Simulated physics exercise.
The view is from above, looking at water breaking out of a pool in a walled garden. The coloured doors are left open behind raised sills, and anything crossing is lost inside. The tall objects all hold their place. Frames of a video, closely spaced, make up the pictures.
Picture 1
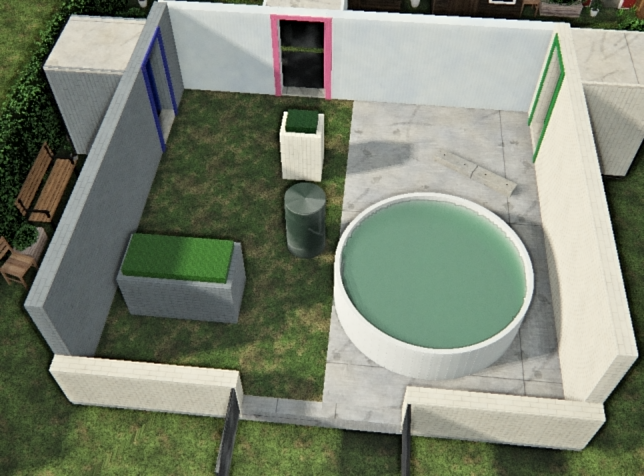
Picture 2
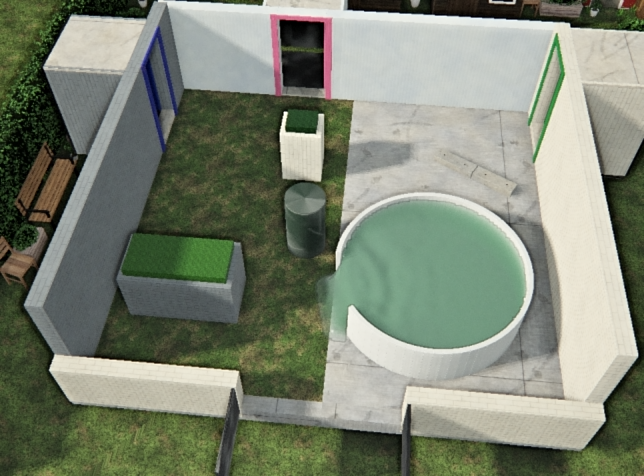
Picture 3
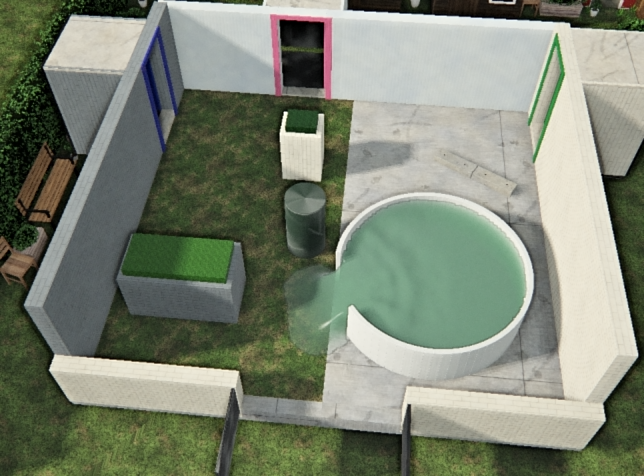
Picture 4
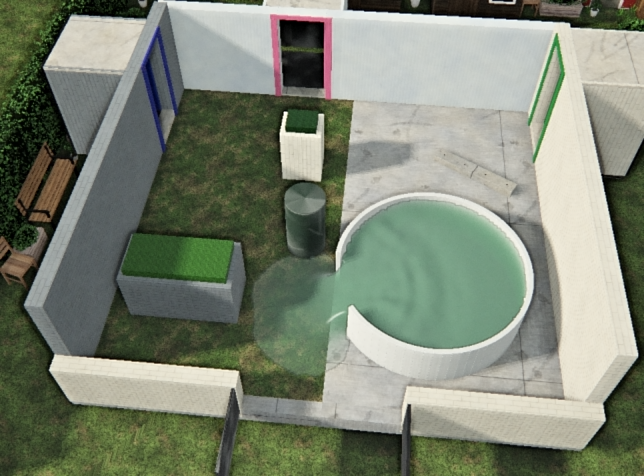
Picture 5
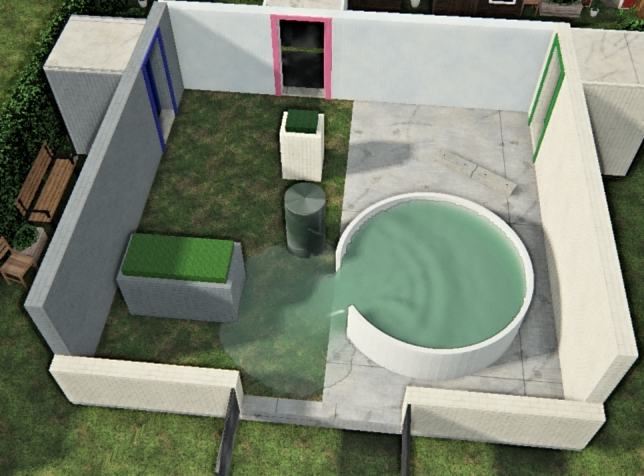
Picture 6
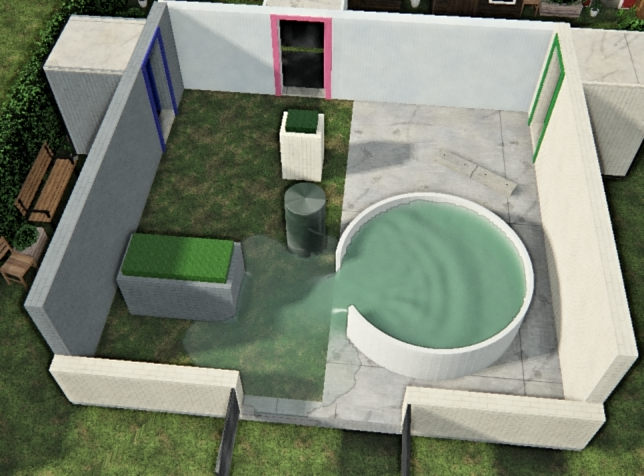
Green water pouring through a gap in a round white pool's left side, spreading leftward across grass in a walled garden.
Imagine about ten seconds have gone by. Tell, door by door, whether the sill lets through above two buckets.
My prediction: The pink door is swamped; the blue door is not swamped; the green door is not swamped.
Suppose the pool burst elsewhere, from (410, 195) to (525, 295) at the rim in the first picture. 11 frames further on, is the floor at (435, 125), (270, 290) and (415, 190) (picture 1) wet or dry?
Taking each in turn, they come out watered, kept dry, watered.
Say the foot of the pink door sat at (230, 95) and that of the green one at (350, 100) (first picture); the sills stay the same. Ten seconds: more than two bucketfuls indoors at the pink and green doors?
So, the pink one tops the limit and the green one doesn't reach the mark.
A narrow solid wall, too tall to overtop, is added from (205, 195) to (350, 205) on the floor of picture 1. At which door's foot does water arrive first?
The first is the door marked blue.
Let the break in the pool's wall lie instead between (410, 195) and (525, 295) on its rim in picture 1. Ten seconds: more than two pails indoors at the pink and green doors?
Note: Pink door crosses the line, green door crosses the line.
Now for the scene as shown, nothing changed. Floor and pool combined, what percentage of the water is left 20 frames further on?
94 in a hundred.
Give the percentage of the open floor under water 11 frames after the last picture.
I'd say close to 30 per cent.
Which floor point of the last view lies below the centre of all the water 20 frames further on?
The water's centre sits above (336, 292).
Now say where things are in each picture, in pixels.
The first picture shows the round pool at (433, 269) is whole and still.
In the second picture, water pours out at (340, 299) and has run to (328, 278).
In the third picture, the front is at (295, 278), out from the gap at (340, 300).
In the fourth picture, the front is at (261, 282), out from the gap at (340, 301).
In the fifth picture, water pours out at (340, 301) and has run to (224, 334).
In the sixth picture, water pours out at (340, 300) and has run to (190, 345).
A moment on, water covers 20 % of the floor; the pink door not reached, the blue door not reached, the green door not reached.
Next, water covers 30 % of the floor; the pink door not reached, the blue door not reached, the green door not reached.
Then, water covers 45 % of the floor; the pink door not reached, the blue door not reached, the green door not reached.
Later, water covers 65 % of the floor; the pink door wet at the sill, nothing in, the blue door wet at the sill, nothing in, the green door not reached.
In the end, water covers 90 % of the floor; the pink door over two buckets in, the blue door wet at the sill, nothing in, the green door not reached.
